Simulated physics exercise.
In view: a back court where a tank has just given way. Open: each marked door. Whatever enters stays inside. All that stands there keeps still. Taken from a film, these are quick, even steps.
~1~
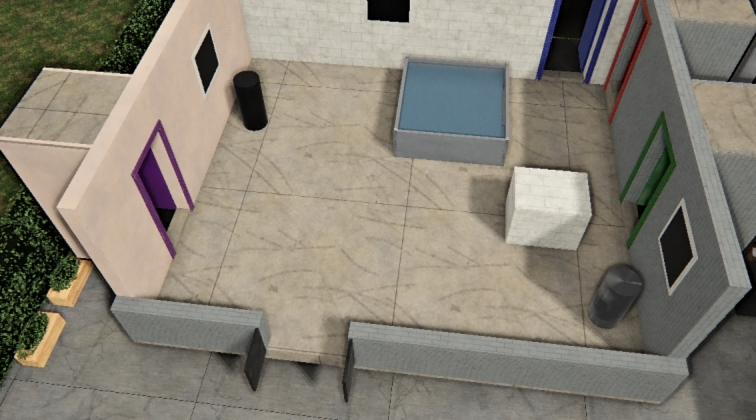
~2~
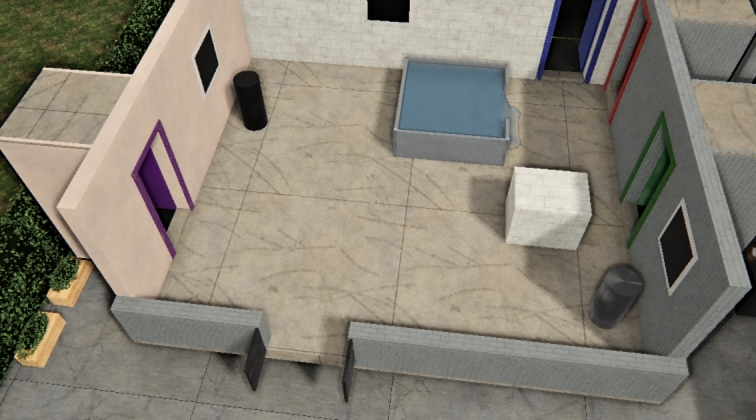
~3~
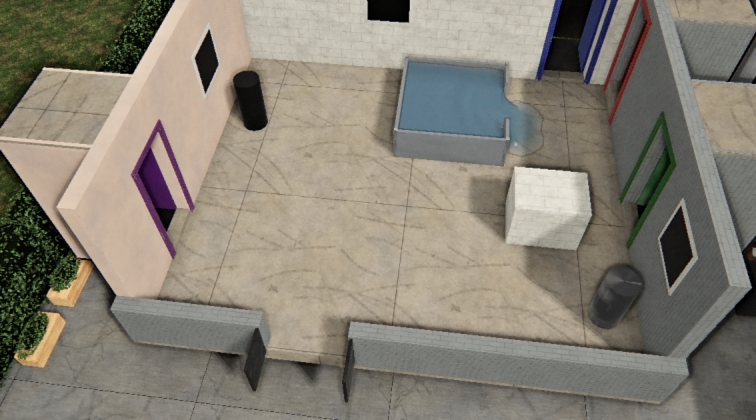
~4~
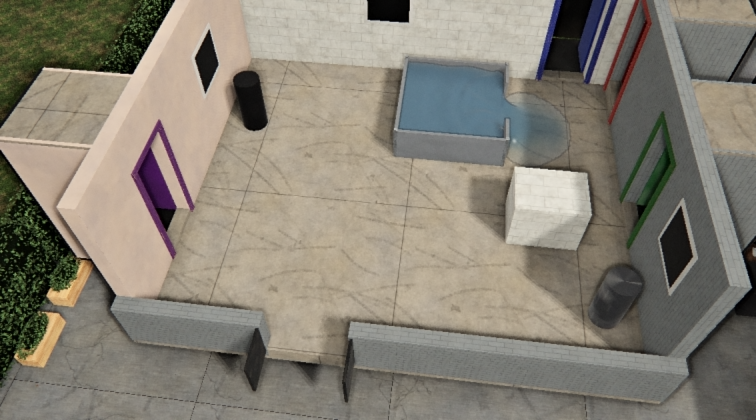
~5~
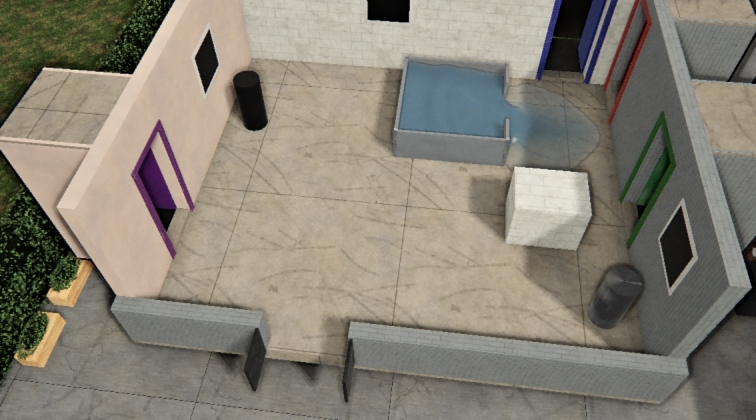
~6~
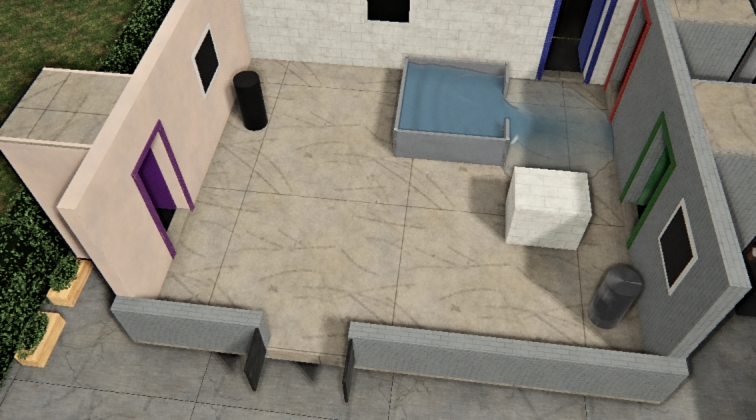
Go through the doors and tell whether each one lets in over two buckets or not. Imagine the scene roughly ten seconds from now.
Purple door: Two buckets or fewer; green door: Over two buckets; blue door: Over two buckets; red door: Two buckets or fewer.
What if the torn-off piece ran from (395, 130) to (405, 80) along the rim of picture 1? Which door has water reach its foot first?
It's the purple door.
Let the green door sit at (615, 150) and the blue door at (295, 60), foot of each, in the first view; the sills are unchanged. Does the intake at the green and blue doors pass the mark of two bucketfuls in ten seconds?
Put simply, the green door tops the mark and the blue door comes up short.
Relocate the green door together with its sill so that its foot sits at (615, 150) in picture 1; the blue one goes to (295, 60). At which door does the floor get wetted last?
The last to get wet is the purple one.
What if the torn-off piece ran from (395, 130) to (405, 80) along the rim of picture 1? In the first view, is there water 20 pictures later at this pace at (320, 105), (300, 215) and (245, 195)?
As listed: Awash, under water, under water.
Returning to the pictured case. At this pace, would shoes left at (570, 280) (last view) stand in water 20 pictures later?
Call it swamped.
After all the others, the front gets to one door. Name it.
My answer: The door marked purple.
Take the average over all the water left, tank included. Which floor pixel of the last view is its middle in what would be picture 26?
I reckon somewhere around (508, 144).
A moment on, water covers 15 % of the floor; the purple door not reached, the green door wet at the sill, nothing in, the blue door wet at the sill, nothing in, the red door wet at the sill, nothing in.
Next, water covers 15 % of the floor; the purple door not reached, the green door under two buckets in, the blue door over two buckets in, the red door under two buckets in.
Then, water covers 25 % of the floor; the purple door not reached, the green door over two buckets in, the blue door far over two buckets in, the red door under two buckets in.
Later, water covers 55 % of the floor; the purple door not reached, the green door over two buckets in, the blue door far over two buckets in, the red door under two buckets in.
In the end, water covers 85 % of the floor; the purple door wet at the sill, nothing in, the green door over two buckets in, the blue door far over two buckets in, the red door under two buckets in.
